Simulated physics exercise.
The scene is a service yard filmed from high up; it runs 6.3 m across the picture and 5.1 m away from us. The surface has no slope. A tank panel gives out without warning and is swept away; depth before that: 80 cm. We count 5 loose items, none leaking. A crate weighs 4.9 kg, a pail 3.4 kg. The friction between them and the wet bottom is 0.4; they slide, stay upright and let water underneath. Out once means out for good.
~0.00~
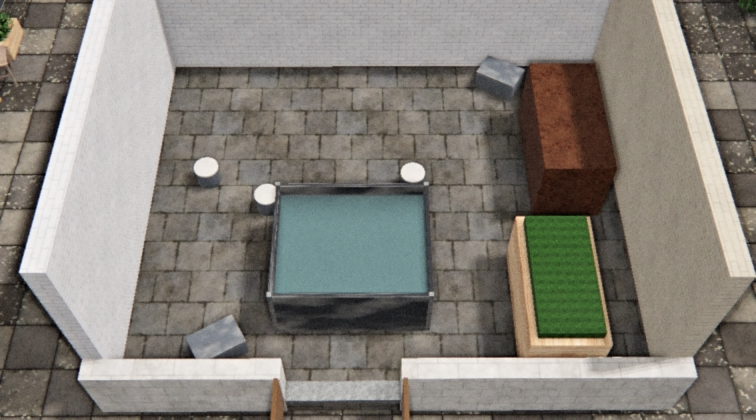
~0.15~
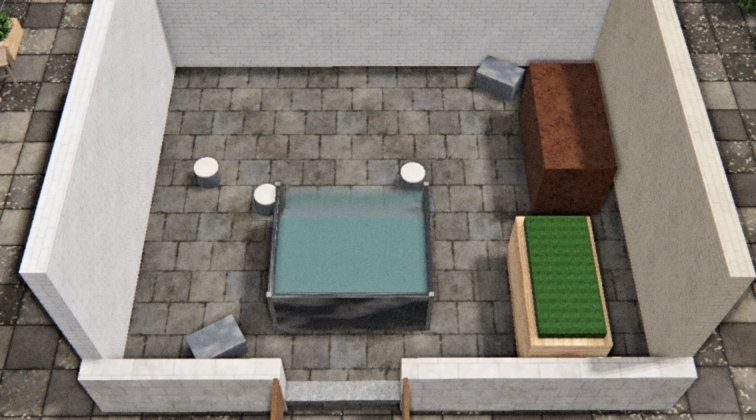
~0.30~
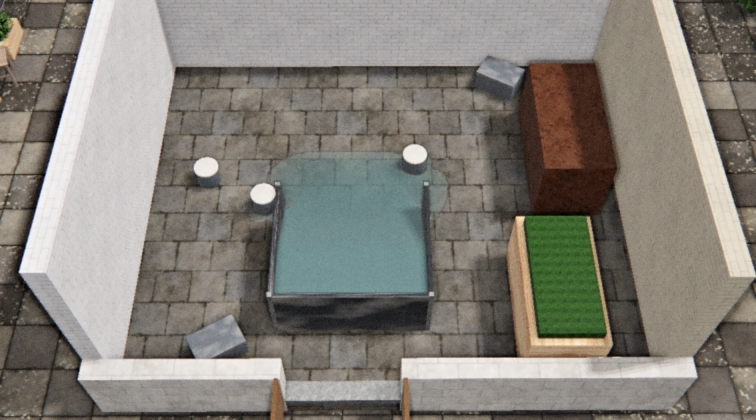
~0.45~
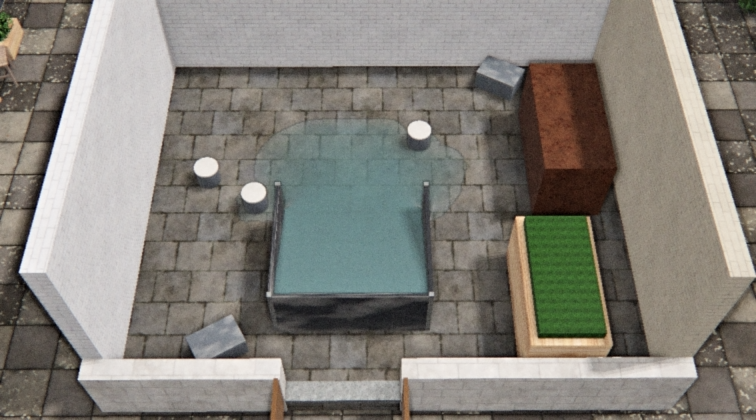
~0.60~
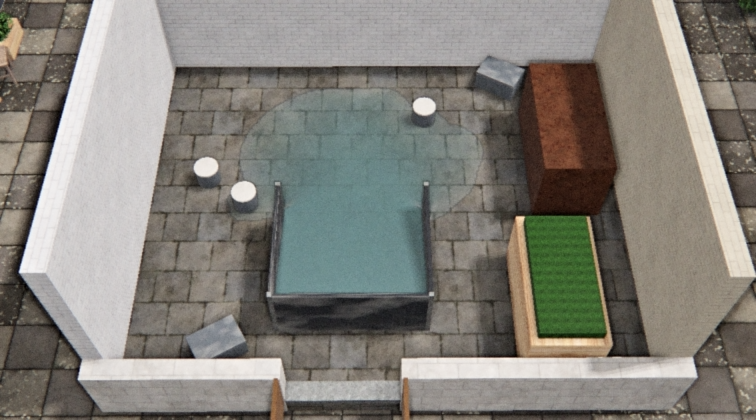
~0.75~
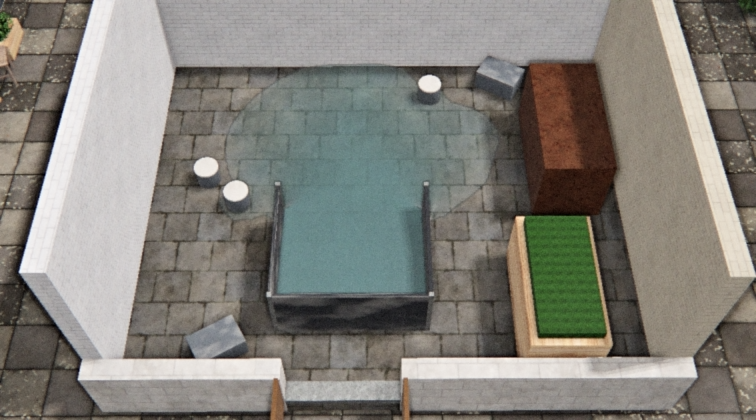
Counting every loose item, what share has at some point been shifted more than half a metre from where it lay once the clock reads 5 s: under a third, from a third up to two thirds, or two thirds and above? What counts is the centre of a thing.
Two thirds and above.
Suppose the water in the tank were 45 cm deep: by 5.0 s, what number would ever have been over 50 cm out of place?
The count would be 3.
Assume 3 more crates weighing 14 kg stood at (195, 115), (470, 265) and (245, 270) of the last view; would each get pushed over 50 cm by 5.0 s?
In order: Beyond it, within it, beyond it.
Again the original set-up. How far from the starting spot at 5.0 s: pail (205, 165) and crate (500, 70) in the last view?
In turn: 250 cm, 120 cm.
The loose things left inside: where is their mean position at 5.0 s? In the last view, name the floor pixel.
The centre is close to (387, 238).
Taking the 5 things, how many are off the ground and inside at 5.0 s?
I get 4.
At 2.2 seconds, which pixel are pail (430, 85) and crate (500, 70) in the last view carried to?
Near (549, 64) and (581, 67).
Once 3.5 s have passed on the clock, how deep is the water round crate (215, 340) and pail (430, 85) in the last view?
I'd estimate 1 cm for the first and 24 cm for the second.
After 1.1 s 1 of 5 are over 50 cm from their spots; 1 afloat.
After 2.2 s 2 of 5 are over 50 cm from their spots; 2 afloat.
After 3.5 s 3 of 5 are over 50 cm from their spots; 3 afloat.
After 5.0 s 5 of 5 are over 50 cm from their spots, and 5 have been at some point; 4 afloat.
